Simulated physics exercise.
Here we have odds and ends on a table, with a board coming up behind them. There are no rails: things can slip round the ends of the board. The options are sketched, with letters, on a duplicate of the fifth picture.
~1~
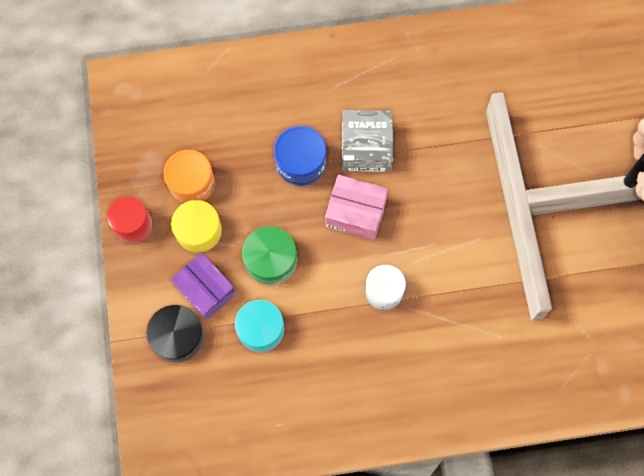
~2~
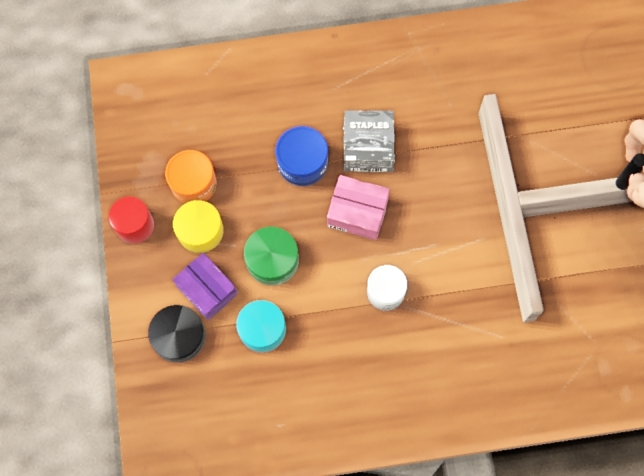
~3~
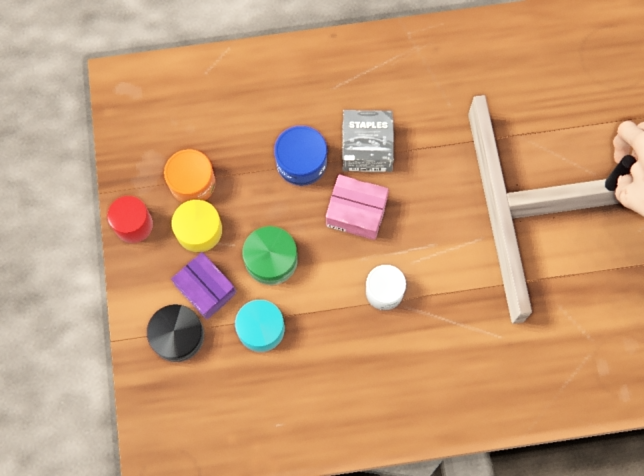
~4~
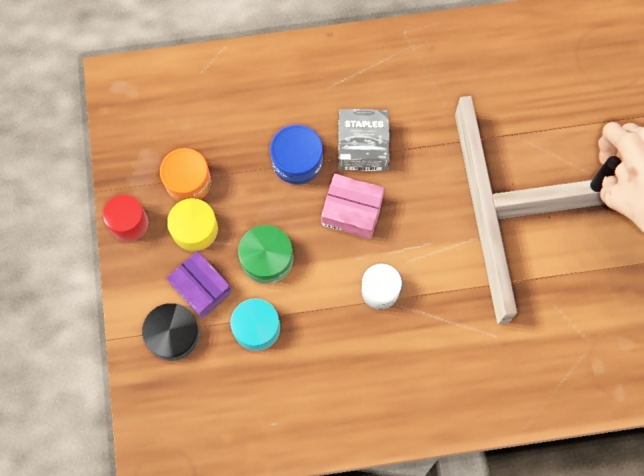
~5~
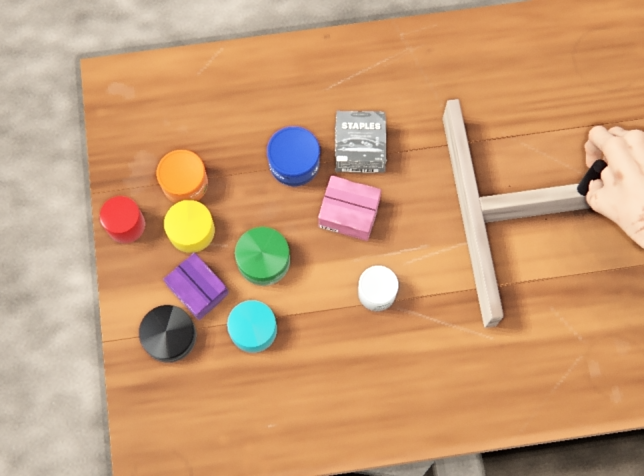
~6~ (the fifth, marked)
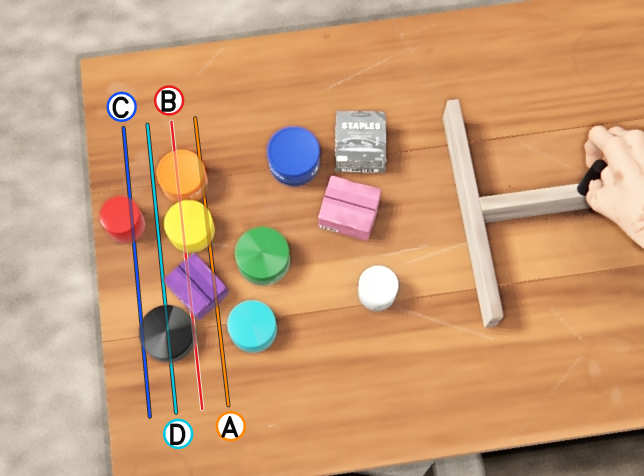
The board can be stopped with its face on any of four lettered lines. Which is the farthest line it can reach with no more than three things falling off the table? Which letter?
B is the last line within the limit.
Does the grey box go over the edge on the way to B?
By then, no.
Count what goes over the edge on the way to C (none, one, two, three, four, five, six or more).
In all, six or more.
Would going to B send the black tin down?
By then, no.
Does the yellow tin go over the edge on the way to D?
Yes.
On the copy, A at (211, 255); B at (186, 259); C at (136, 266); D at (161, 262).
On B. First, board (372, 219); grey box (325, 149); blue tub (274, 160).
Then, board (266, 234); red pot (113, 228); orange jar (127, 189).
Finally, board (186, 245); orange jar over the edge; red pot over the edge; two fallen.
By contrast, A is within the limit but short; C drops seven; D drops six.
